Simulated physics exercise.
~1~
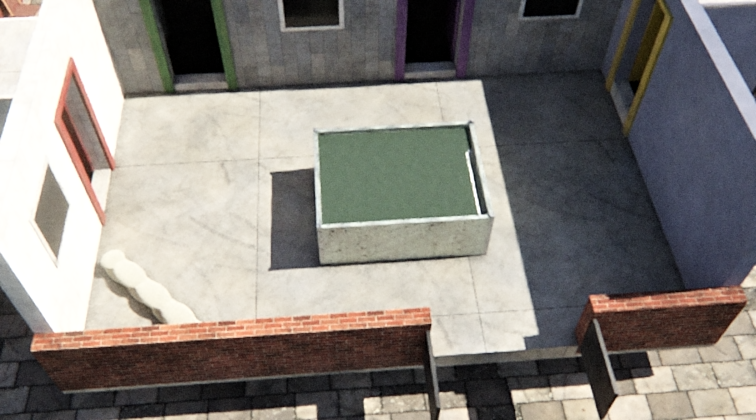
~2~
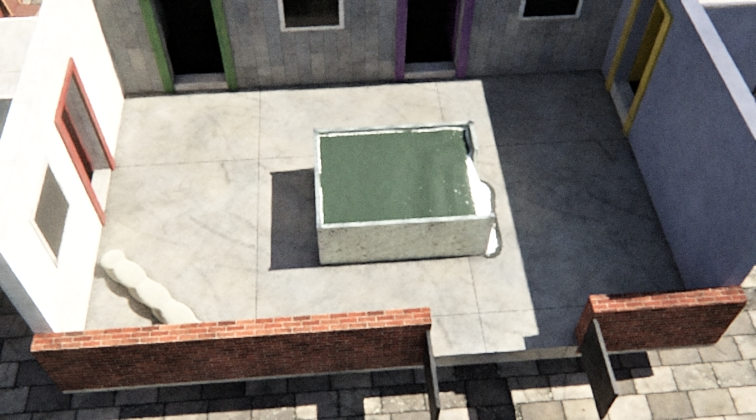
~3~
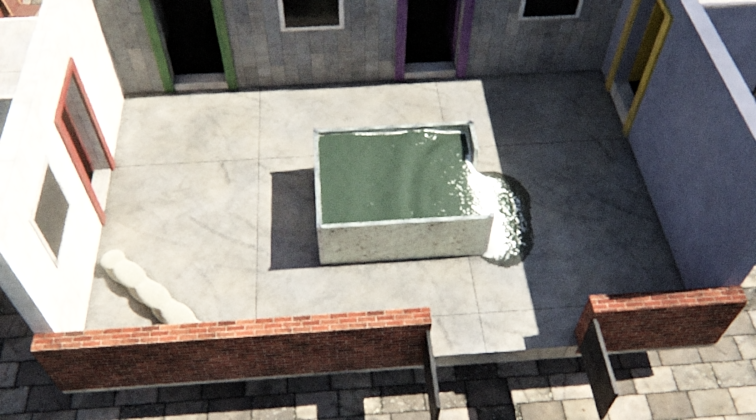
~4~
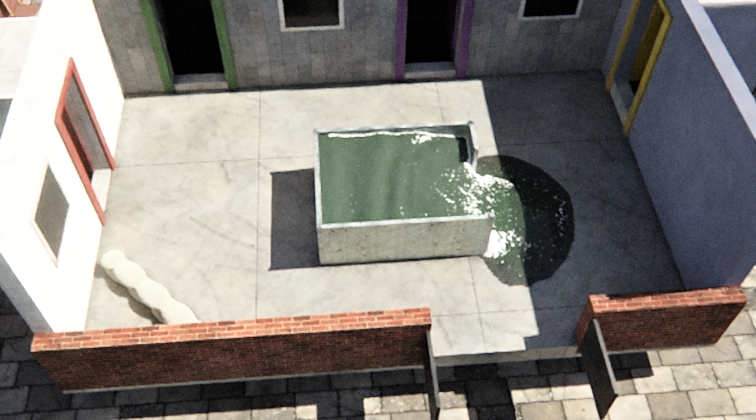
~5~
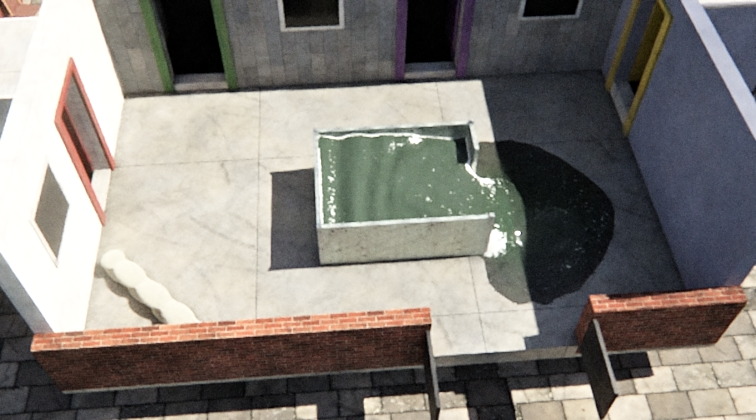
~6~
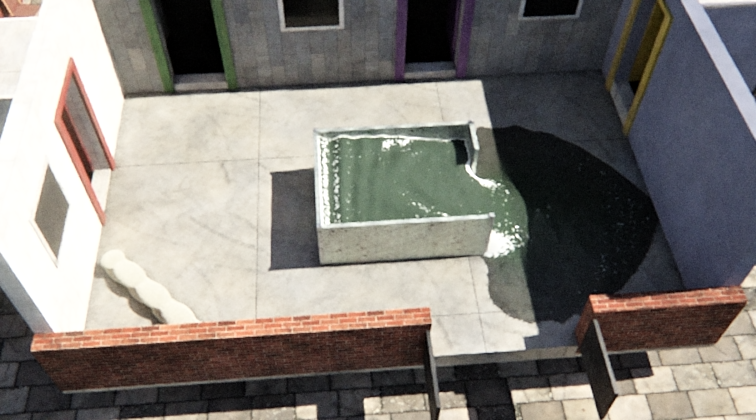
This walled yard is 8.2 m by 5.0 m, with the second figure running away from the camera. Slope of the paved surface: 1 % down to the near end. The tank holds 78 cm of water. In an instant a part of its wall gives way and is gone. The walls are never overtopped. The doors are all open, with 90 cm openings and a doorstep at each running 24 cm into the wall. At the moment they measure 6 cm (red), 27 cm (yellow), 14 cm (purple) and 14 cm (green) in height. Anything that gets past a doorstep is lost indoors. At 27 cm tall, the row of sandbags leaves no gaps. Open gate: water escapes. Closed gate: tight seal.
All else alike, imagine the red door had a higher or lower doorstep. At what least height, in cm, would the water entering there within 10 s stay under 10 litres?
At about 7.5 cm.
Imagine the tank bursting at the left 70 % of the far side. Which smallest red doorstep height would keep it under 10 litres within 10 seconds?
The answer is some 12.0 cm.
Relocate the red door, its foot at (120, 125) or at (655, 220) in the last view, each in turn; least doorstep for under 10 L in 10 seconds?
Minimums: Roughly 8.0 cm and 36 cm.
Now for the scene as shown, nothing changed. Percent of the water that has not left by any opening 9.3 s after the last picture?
About 84 %.
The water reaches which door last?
It is the red one.
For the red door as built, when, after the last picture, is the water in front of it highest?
The level tops out around 9.0 s.
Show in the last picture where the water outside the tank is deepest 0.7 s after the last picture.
Near (692, 321).
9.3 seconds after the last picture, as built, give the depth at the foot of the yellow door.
It stands about 7.0 centimetres deep.
Then, 0.7 s after the last picture water covers 25 % of the floor, deepest (52 cm) near (692, 321); it has not reached the red door.
Then, 2.3 s after the last picture water covers 30 % of the floor, deepest (32 cm) near (679, 322); it has not reached the red door.
Then, 9.3 s after the last picture water covers 95 % of the floor, deepest (12 cm) near (110, 258); 11 cm at the red door, 22 litres in over its 6 cm doorstep.
At the red door as built, the water peaked near 11 cm, 9.1 s after the last picture.
With a doorstep of 7 cm, 14 litres would have come in within the 10 s; with 9.5 cm, 2 litres. So under 10 litres takes about 7.5 cm.
